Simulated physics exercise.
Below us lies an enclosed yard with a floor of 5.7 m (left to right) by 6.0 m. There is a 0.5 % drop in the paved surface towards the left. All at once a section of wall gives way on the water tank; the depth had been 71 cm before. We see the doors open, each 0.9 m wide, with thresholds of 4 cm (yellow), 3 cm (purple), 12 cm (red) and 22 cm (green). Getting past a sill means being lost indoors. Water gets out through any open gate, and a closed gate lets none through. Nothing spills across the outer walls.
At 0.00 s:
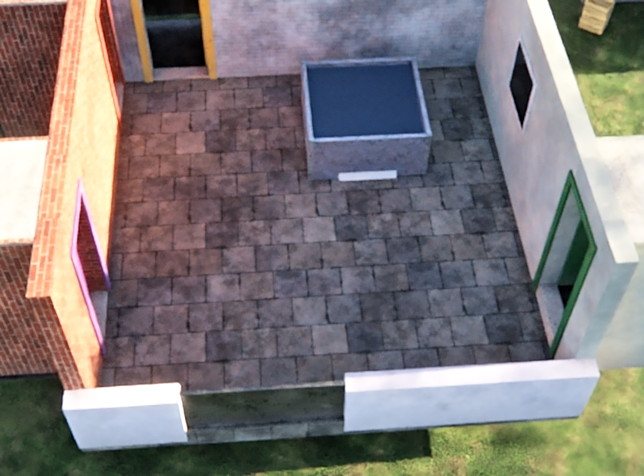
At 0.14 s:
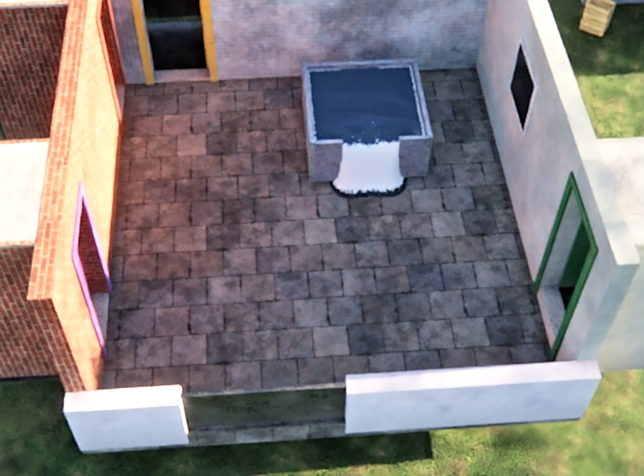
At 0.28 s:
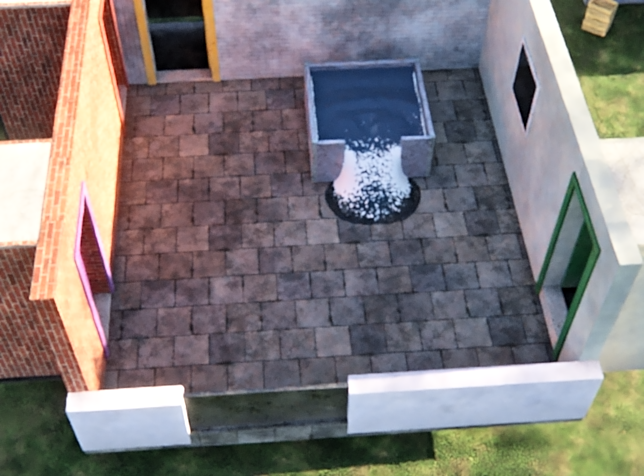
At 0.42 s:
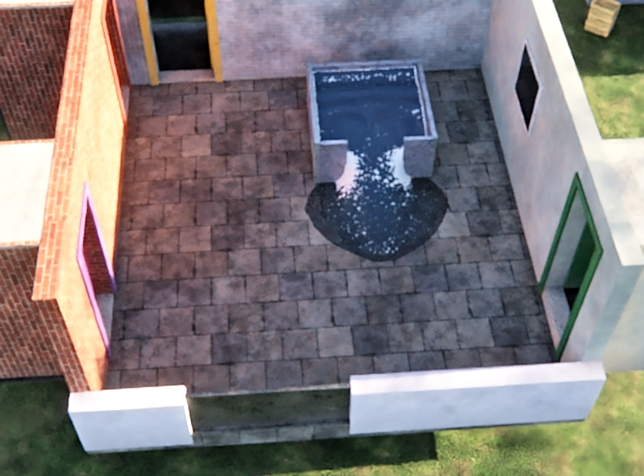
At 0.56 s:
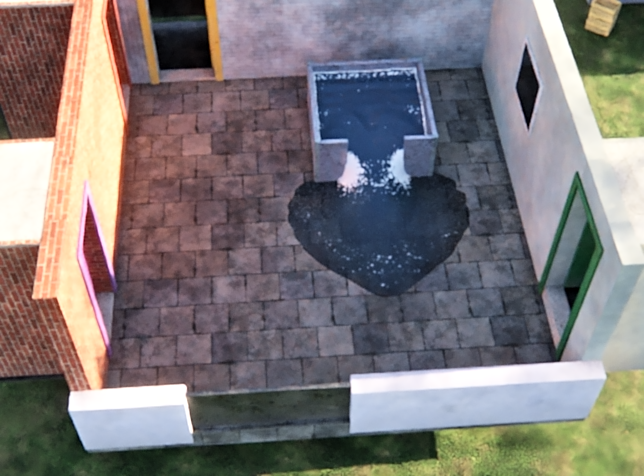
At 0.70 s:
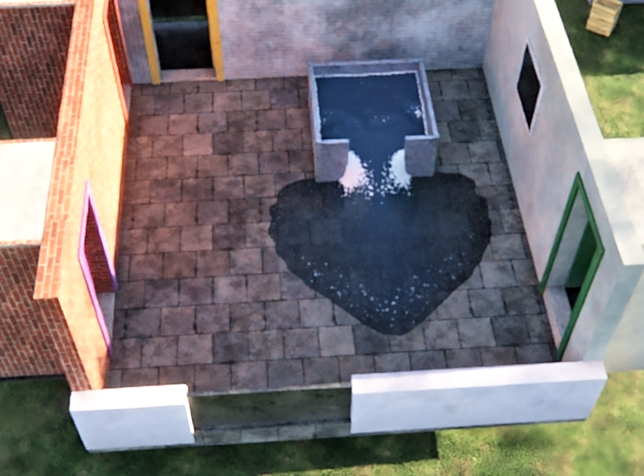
The clip opens on a paved yard seen from above, with still water in a walled tank near the back. The front of the tank gives way and water pours out in a white, foaming rush, then spreads forward and sideways over the paving as a widening dark pool.
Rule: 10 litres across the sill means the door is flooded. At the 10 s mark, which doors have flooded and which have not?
The yellow door has flooded; the purple door has flooded; the red door has not; the green door has not.
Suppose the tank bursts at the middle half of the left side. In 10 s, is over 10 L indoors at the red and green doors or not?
Result: Red limit passed, green limit not passed.
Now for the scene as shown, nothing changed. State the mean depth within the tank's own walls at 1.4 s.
Mean depth: Some 42 cm.
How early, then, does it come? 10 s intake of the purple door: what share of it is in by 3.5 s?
I'd put it at about 0 per cent by that point.
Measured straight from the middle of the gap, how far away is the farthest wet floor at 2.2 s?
It comes to some 5.0 metres.
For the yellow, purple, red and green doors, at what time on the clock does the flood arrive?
The front reaches yellow at 6.5 s, purple at 2.6 s, red at 6.0 s, green at 1.3 s.
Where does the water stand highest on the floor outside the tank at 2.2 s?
Location: Approx. (543, 367).
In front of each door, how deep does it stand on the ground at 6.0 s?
Centimetres: Yellow 0 / purple 10 / red 1 / green 8.
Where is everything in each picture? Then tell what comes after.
In the first frame, still water, 71 cm deep, in the water tank at (364, 102).
In the second frame, the front is at (339, 189), 0.5 m from the gap at (369, 163); 0.2 m2 of floor is under water; 71 cm left at the back of the water tank.
In the third frame, water pours out at (371, 165) and has run 0.9 m, to (362, 221); typically 11 cm deep outside, 71 cm at the water tank's back.
In the fourth frame, water pours out at (374, 166) and has run 1.4 m, to (369, 255); typically 7 cm deep outside, 64 cm at the water tank's back.
In the fifth frame, the front is at (378, 289), 2.0 m from the gap at (374, 165); 3.4 m2 of floor is under water; 60 cm left at the back of the water tank.
In the sixth frame, water pours out at (375, 165) and has run 2.6 m, to (384, 328); typically 4 cm deep outside, 60 cm at the water tank's back.
After 1.4 s water covers 40 % of the floor and is deepest (36 cm) near (373, 181); yellow door not reached, purple door not reached, red door not reached, green door 4 cm at the sill, 0 L in.
After 2.2 s water covers 50 % of the floor and is deepest (32 cm) near (543, 367); yellow door not reached, purple door not reached, red door not reached, green door 11 cm at the sill, 0 L in.
After 3.5 s water covers 50 % of the floor and is deepest (20 cm) near (106, 421); yellow door not reached, purple door 8 cm at the sill, 3 L in, red door not reached, green door 14 cm at the sill, 0 L in.
After 6.0 s water covers 80 % of the floor and is deepest (16 cm) near (106, 421); yellow door not reached, purple door 10 cm at the sill, 43 L in, red door 1 cm at the sill, 0 L in, green door 8 cm at the sill, 0 L in.
After 10.0 s water covers 95 % of the floor and is deepest (9 cm) near (115, 309); yellow door 8 cm at the sill, 29 L in, purple door 8 cm at the sill, 135 L in, red door 7 cm at the sill, 0 L in, green door 5 cm at the sill, 0 L in.
